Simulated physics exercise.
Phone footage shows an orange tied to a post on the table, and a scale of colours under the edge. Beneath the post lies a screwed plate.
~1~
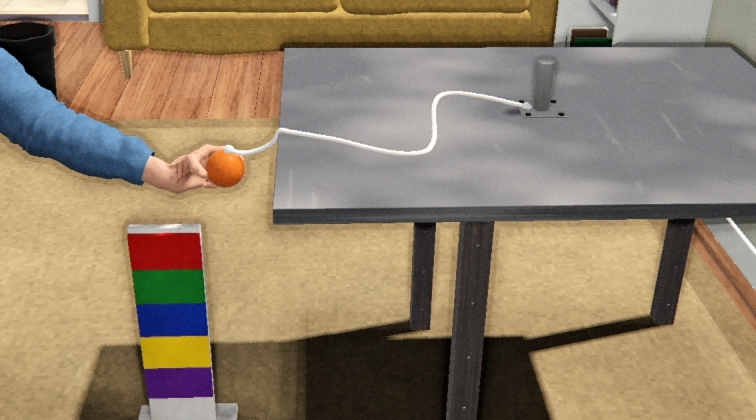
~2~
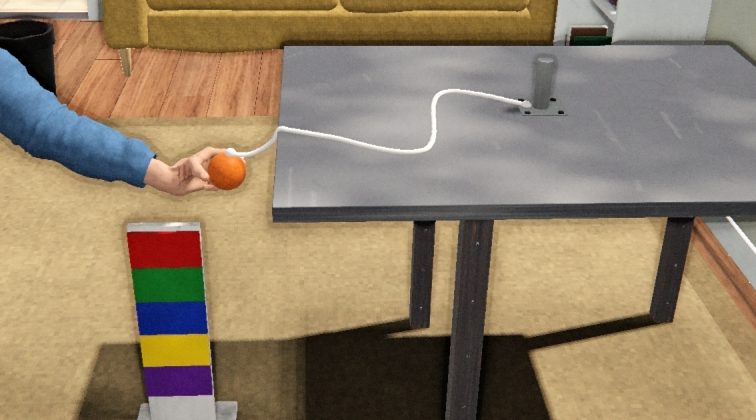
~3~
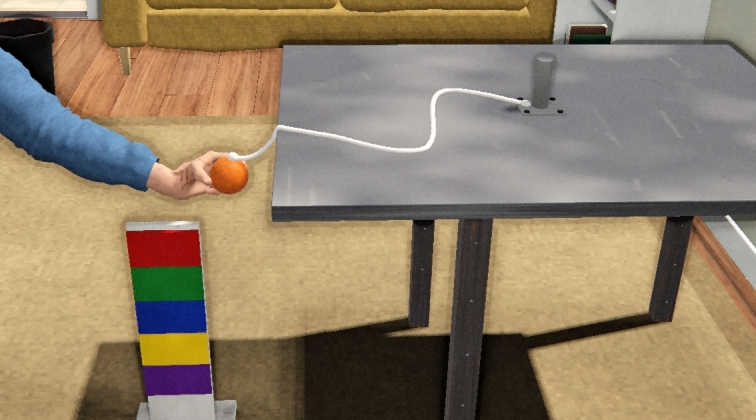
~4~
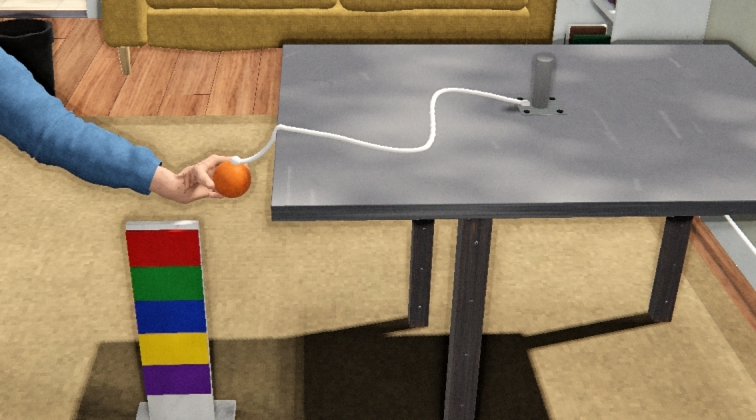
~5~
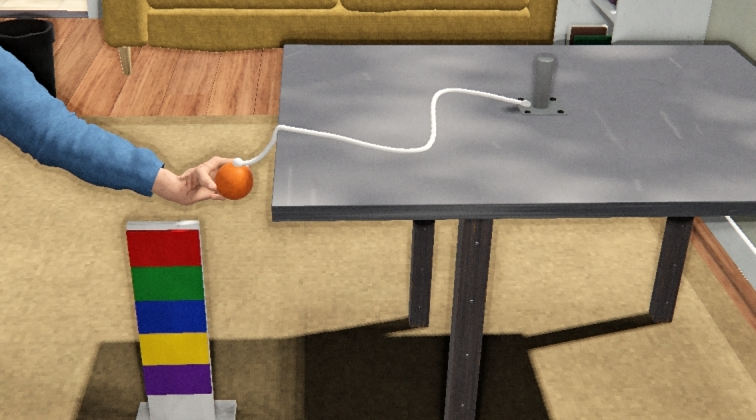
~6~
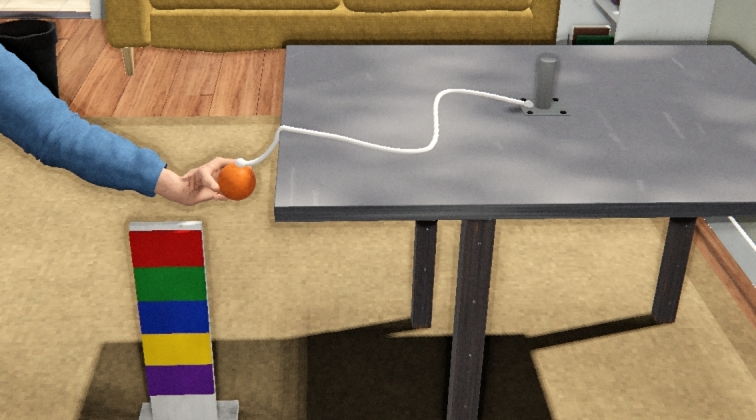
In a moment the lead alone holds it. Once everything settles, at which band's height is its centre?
Its centre settles level with the blue band.
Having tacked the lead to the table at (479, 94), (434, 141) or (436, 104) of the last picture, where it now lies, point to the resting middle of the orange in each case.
Estimated pixels in sequence: (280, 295), (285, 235) and (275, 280).
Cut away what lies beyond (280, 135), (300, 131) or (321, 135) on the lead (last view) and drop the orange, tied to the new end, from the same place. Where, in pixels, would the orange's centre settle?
About (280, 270) first, then about (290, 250), and finally about (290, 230).
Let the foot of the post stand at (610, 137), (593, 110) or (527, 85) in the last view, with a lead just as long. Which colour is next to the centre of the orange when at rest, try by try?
Result 1: Green. Result 2: Green. Result 3: Blue.
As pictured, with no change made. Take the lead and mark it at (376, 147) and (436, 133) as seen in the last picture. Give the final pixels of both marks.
One ends up around (280, 159), the other around (333, 117).
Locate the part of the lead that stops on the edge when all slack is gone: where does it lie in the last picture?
That spot is around (416, 152).
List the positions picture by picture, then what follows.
The first picture shows orange (225, 169); red (165, 253); green (169, 288); blue (172, 321); yellow (176, 353); purple (179, 384).
The second picture shows orange (227, 171); lead through (491, 97) (435, 100) (434, 133) (380, 149) (306, 133).
The third picture shows orange (229, 176).
The fourth picture shows orange (232, 179); lead through (490, 96) (434, 99) (432, 132) (379, 148) (305, 132).
The fifth picture shows orange (234, 181).
The sixth picture shows orange (237, 181); lead through (493, 97) (437, 100) (436, 133) (382, 149) (308, 133).
Soon after, orange near (314, 293); level with blue.
Then, orange near (271, 313); level with blue.
At rest, orange near (284, 309); level with blue. Its middle rests at the blue band.
